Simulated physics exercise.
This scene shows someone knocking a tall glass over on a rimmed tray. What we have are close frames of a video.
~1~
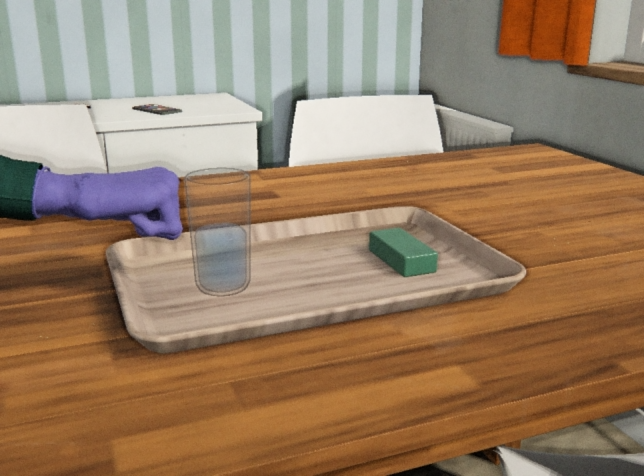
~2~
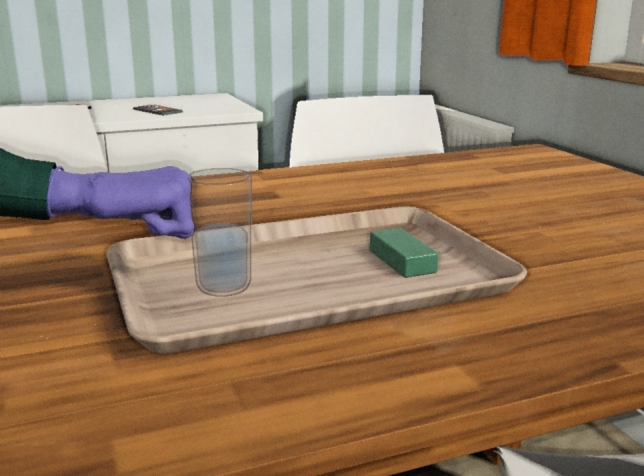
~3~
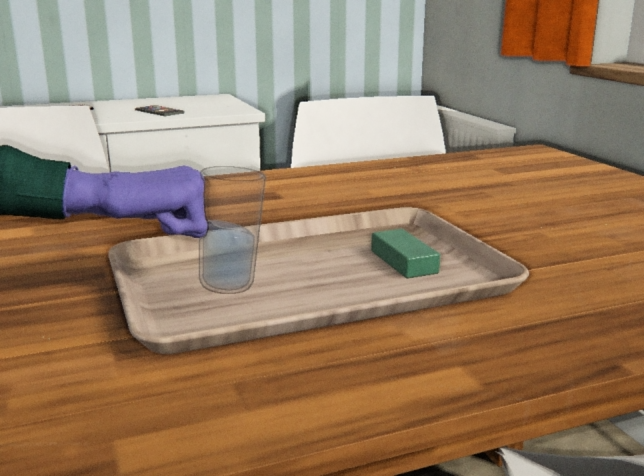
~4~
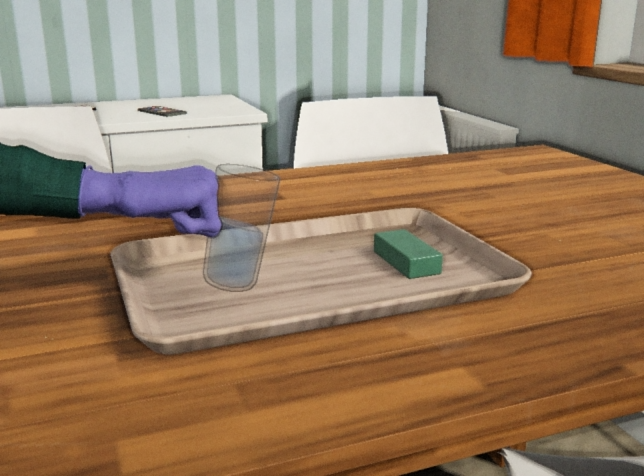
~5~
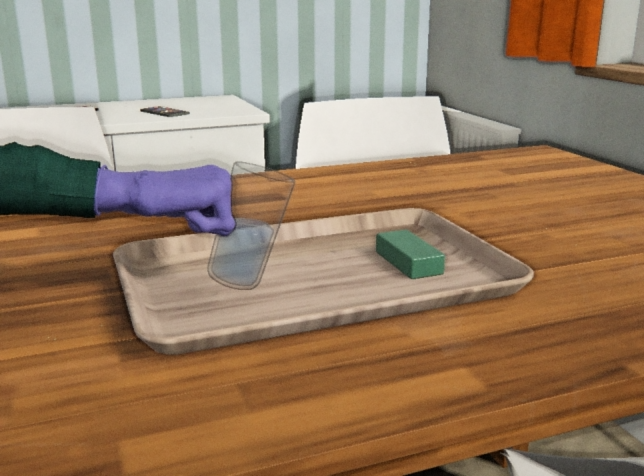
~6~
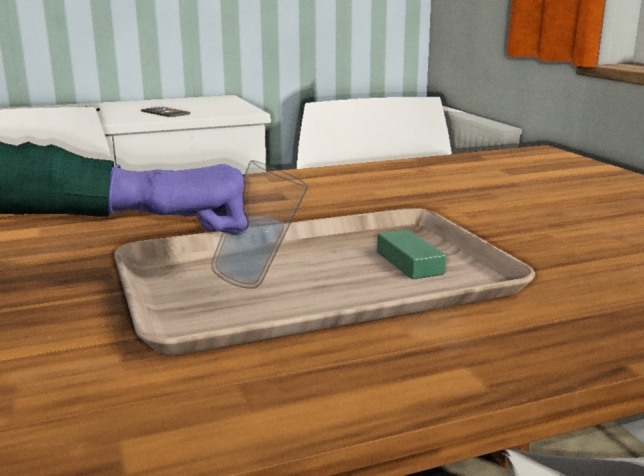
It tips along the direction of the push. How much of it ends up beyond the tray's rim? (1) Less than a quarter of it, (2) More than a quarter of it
(1) Less than a quarter of it.
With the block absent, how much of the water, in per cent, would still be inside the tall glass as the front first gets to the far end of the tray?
About 65 per cent.
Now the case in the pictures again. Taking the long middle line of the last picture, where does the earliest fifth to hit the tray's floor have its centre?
Impact centre, mid-line: Approx. (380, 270).
A moment on, the tall glass is falling and 100 per cent is in the glass, 0 on the tray and 0 above or beyond its rim.
Next, the tall glass lies on its side and 99 per cent is in the glass, 1 on the tray and 0 above or beyond its rim.
Then the tall glass lies on its side and 55 per cent is in the glass, 39 on the tray and 6 above or beyond its rim.
Later the tall glass lies on its side and 27 per cent is in the glass, 70 on the tray and 3 above or beyond its rim.
At rest 97 per cent is held by tray and glass, 3 is off the tray.
